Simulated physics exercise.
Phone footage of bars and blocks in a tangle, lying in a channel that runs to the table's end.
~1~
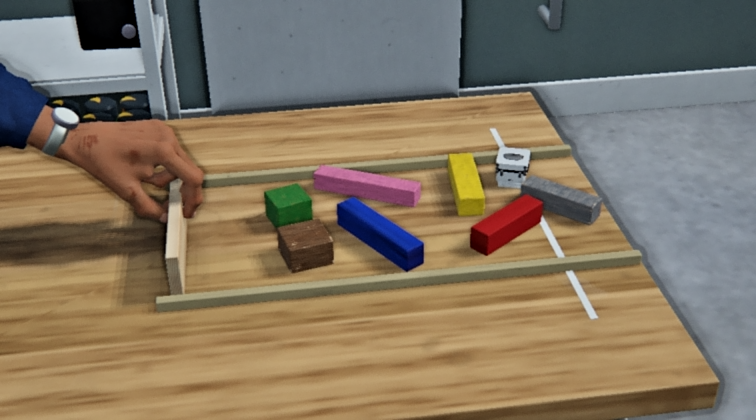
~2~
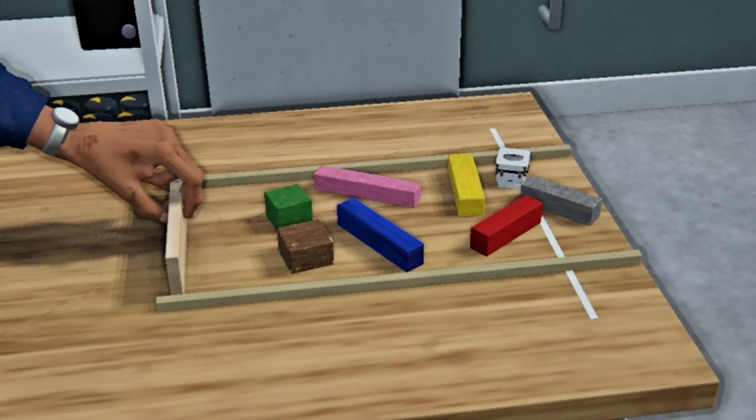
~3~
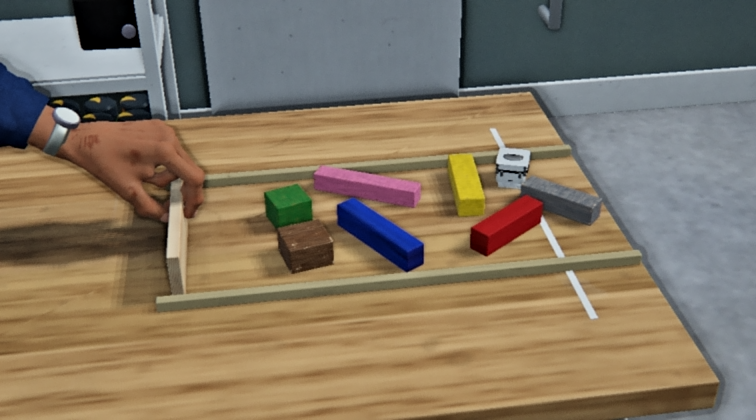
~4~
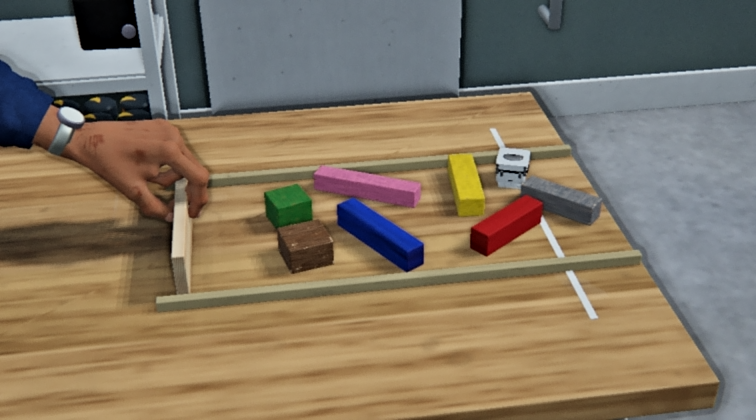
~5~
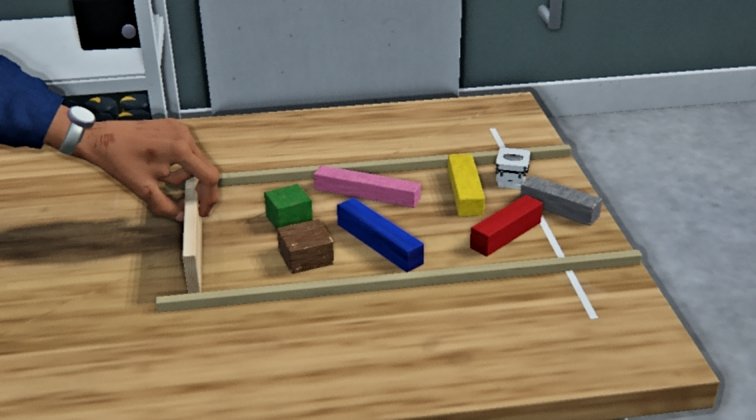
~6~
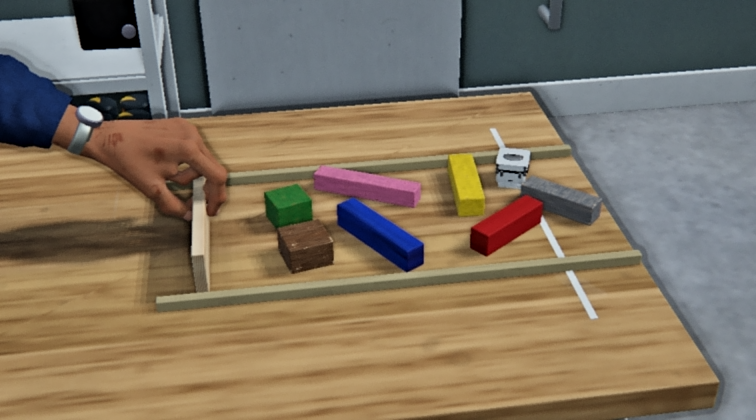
A hand held a small wooden board upright at the left of a channel of colourful bars and blocks, then slid it slightly right, while the pieces ahead of it stayed where they were.
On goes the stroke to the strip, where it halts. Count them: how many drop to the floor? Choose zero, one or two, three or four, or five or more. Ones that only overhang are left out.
Three or four.
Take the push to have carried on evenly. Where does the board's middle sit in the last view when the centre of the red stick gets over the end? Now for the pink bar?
The middle is at (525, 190) when it's the red stick, and at (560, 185) when it's the pink bar.
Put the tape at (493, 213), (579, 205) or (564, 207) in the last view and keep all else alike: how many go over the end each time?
Respectively, 0, 6 and 6.
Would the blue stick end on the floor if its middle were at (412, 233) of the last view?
From that start it hangs on.
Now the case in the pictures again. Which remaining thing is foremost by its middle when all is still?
The yellow bar.
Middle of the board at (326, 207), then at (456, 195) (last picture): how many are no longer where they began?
Counts: 4 and 8.
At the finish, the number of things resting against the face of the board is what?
Count recorded: 3.
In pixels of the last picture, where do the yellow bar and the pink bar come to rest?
I'd put one close to (582, 169) and the other close to (562, 174).
A little later, none off yet; grey bar at rest near (560, 200); white case at rest near (512, 168); red stick at rest near (507, 225).
When it is over, the number that fall off is three or four; down, red stick, white case and grey bar.
